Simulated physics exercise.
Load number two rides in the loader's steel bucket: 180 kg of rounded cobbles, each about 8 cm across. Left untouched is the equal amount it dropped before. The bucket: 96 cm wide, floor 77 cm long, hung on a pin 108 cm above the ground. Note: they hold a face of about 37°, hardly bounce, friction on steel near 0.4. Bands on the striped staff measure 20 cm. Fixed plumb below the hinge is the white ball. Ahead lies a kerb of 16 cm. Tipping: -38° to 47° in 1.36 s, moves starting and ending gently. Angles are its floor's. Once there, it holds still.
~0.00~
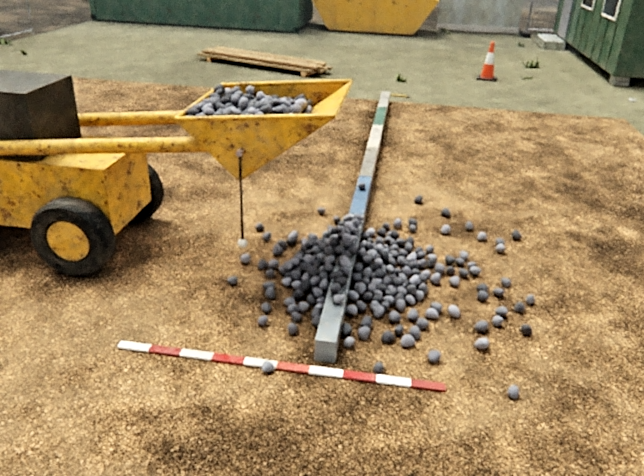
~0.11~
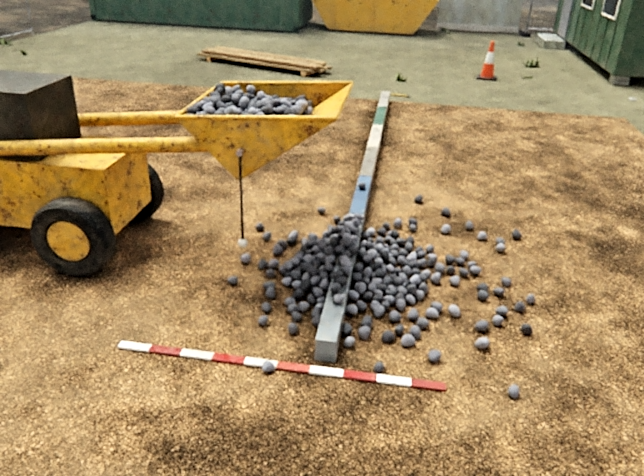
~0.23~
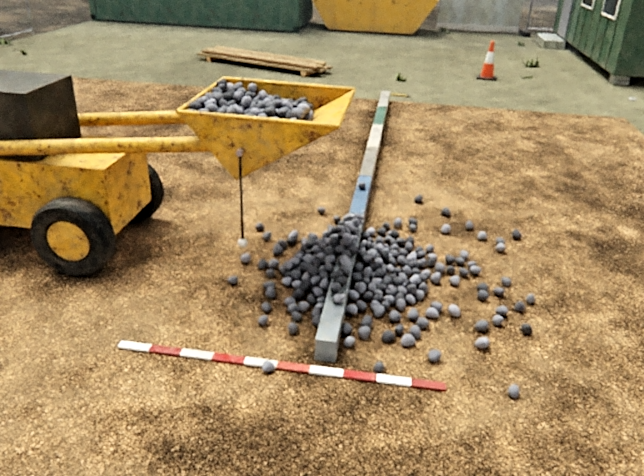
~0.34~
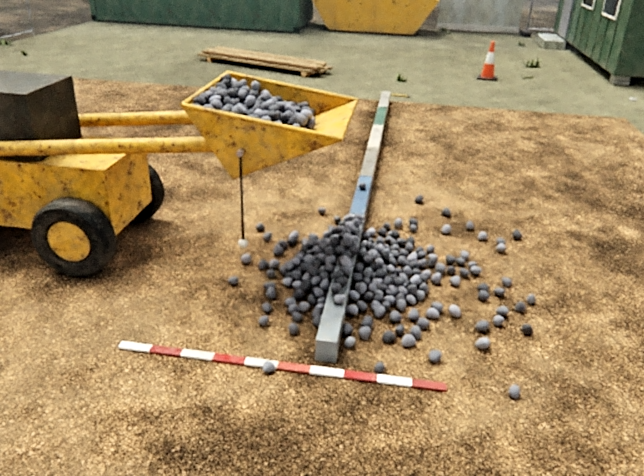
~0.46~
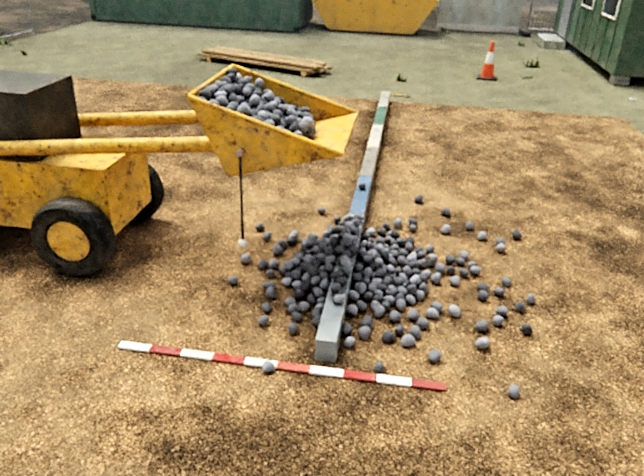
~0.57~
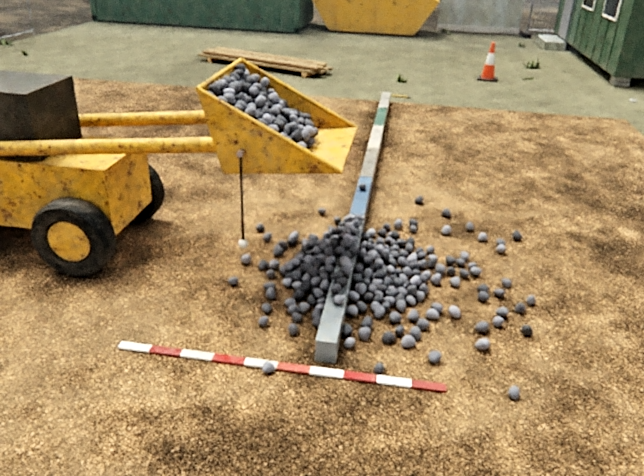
The yellow loader's bucket, full of grey stones, slowly tilted forward, its front lip dipping on the right while the stones shifted inside, above a loose heap lying around a long grey kerb.
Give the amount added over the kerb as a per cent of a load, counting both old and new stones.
About 42 per cent of a load.
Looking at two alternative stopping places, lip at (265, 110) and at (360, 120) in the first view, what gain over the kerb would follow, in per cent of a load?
I'd expect near 0 per cent first and near 80 per cent next.
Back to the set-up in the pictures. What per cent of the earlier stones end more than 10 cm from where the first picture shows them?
Roughly 10 per cent of them.
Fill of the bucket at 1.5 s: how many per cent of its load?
Near 25 per cent of the load is held.
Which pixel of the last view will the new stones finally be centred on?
Roughly pixel (334, 258) in the last view.
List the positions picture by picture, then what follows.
The first picture shows lip at (335, 116), floor tilted -38°, highest stones at (251, 97). The earlier load is highest near (346, 238), 24 cm above ground level, 49 % on this side of the kerb, 51 % over the kerb.
In the second picture, the bucket is at -36°, its lip at (336, 119); the top of the load is at (241, 95); the stones move at 0.1 m/s on average.
In the third picture, the bucket is at -32°, its lip at (339, 127); the top of the load is at (233, 91); the stones move at 0.2 m/s on average.
The fourth picture shows lip at (342, 139), floor tilted -25°, highest stones at (231, 88); the stones move at 0.2 m/s on average.
The fifth picture shows lip at (343, 155), floor tilted -16°, highest stones at (235, 81); the stones move at 0.3 m/s on average.
The sixth picture shows lip at (341, 172), floor tilted -6°, highest stones at (242, 78); the stones move at 0.3 m/s on average.
After 1.0 s the floor is at 34°; in per cent of one load, 99 in the bucket, 50 on this side of the kerb, 51 over the kerb; the foremost stones are at (512, 277).
After 1.5 s the floor is at 47°; in per cent of one load, 24 in the bucket, 114 on this side of the kerb, 62 over the kerb; the foremost stones are at (512, 277).
After 1.8 s the floor is at 47°; in per cent of one load, 0 in the bucket, 112 on this side of the kerb, 88 over the kerb; the foremost stones are at (512, 277).
After 4.3 s the floor is at 47°; in per cent of one load, 0 in the bucket, 107 on this side of the kerb, 93 over the kerb; the foremost stones are at (513, 274). Net gain over the kerb, 42.
